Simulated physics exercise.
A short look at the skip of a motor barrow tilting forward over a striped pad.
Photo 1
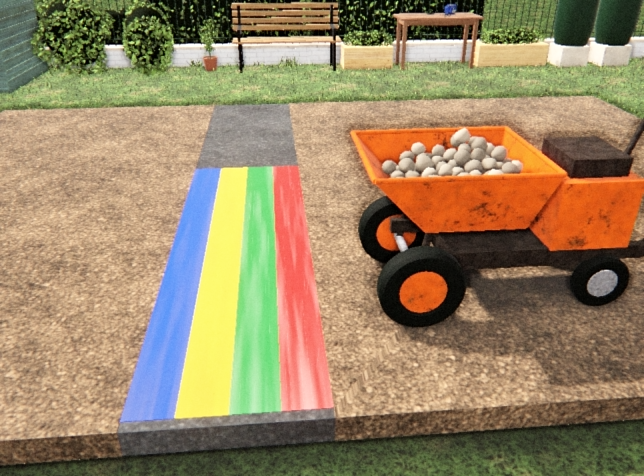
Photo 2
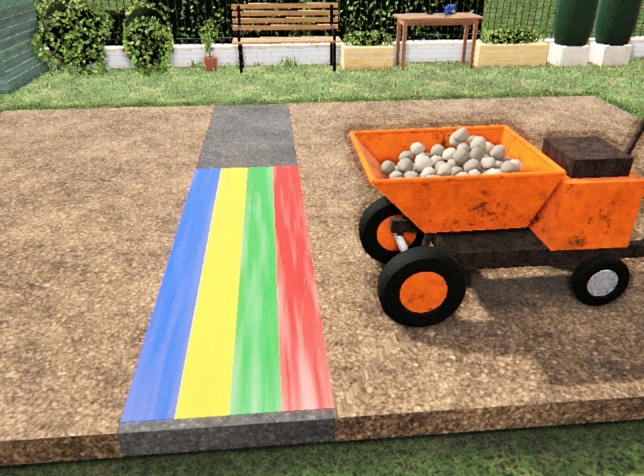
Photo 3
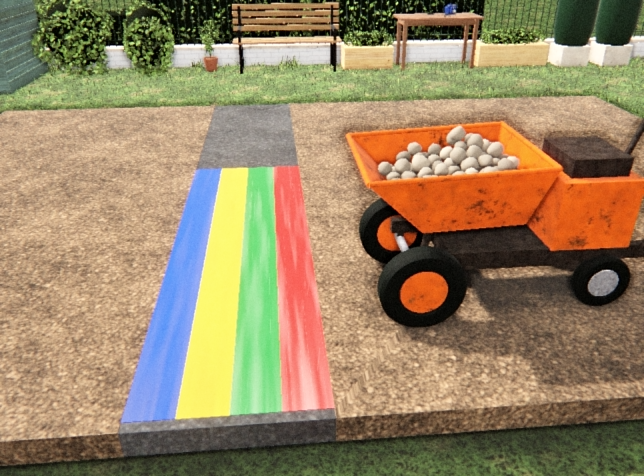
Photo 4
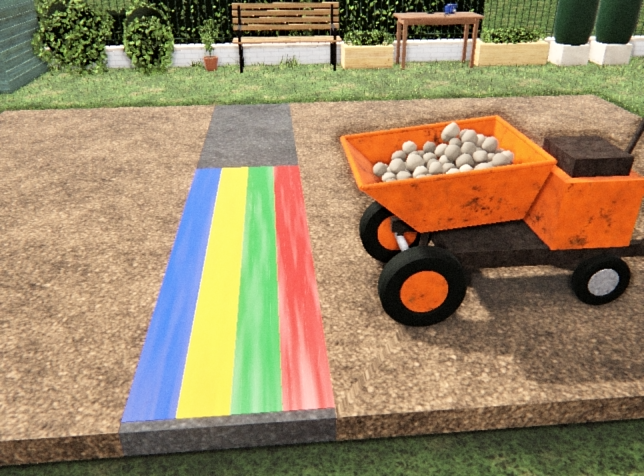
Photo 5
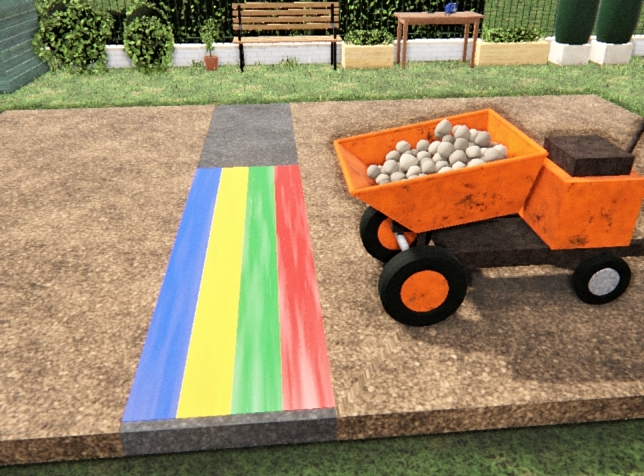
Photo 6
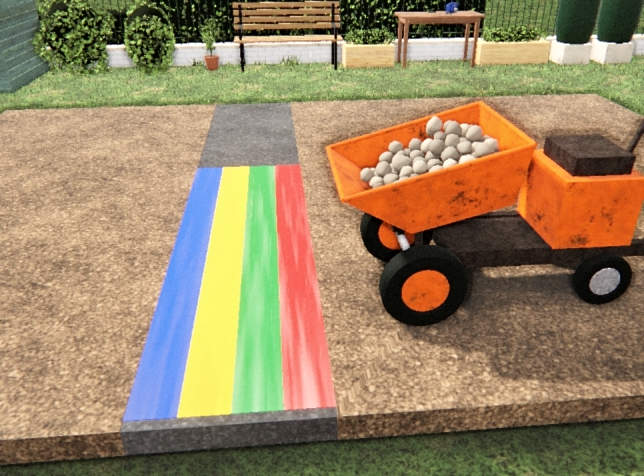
In the video, an orange motor barrow carrying rounded, pale stones stands to the right of a pad striped blue, yellow, green and red. Its skip gradually tilts toward the pad, the left lip lowering while the wheels stay still.
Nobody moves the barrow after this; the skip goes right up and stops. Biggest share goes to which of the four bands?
Biggest share: Green.
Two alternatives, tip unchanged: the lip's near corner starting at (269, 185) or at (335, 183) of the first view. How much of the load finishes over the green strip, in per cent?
Estimates, in order: 0 % then 10 %.
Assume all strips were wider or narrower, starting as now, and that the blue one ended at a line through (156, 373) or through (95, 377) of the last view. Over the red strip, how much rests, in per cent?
I'd say some 10 % for the first and some 10 % for the second.
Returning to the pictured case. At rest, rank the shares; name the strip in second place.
It's the yellow one.
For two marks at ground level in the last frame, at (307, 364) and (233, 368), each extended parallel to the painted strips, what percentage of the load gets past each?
Roughly 80 per cent, and 30 per cent.
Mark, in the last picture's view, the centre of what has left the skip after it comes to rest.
Near (245, 287).
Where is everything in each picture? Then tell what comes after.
Lip of the skip near (375, 182), level; top of the load near (462, 158), river pebbles; red strip near (303, 360); green strip near (256, 363); yellow strip near (208, 366); blue strip near (160, 368), in the first frame.
Lip of the skip near (374, 183), level; top of the load near (461, 158), in the second frame.
Lip of the skip near (369, 185), tipped barely; top of the load near (474, 153), in the third frame.
Lip of the skip near (362, 188), tipped a little; top of the load near (469, 149), in the fourth frame.
Lip of the skip near (354, 193), tipped a little; top of the load near (469, 150), in the fifth frame.
Lip of the skip near (344, 200), tipped clearly; top of the load near (462, 145); red strip near (305, 359); green strip near (258, 362); yellow strip near (211, 365); blue strip near (162, 368), in the sixth frame.
Shortly afterwards, skip tipped steeply; the whole lot in the skip.
Next, skip tipped right over; near half in the skip; a little over the red strip; near a third over the green strip; a little over the yellow strip; only a few over the blue strip.
Some moments later, skip tipped right over; near a quarter in the skip; a little over the red strip; near a third over the green strip; near a quarter over the yellow strip; a little over the blue strip; only a few off the paint.
In the end, skip tipped right over; near a quarter in the skip; a little over the red strip; near a third over the green strip; near a quarter over the yellow strip; a little over the blue strip; only a few off the paint.
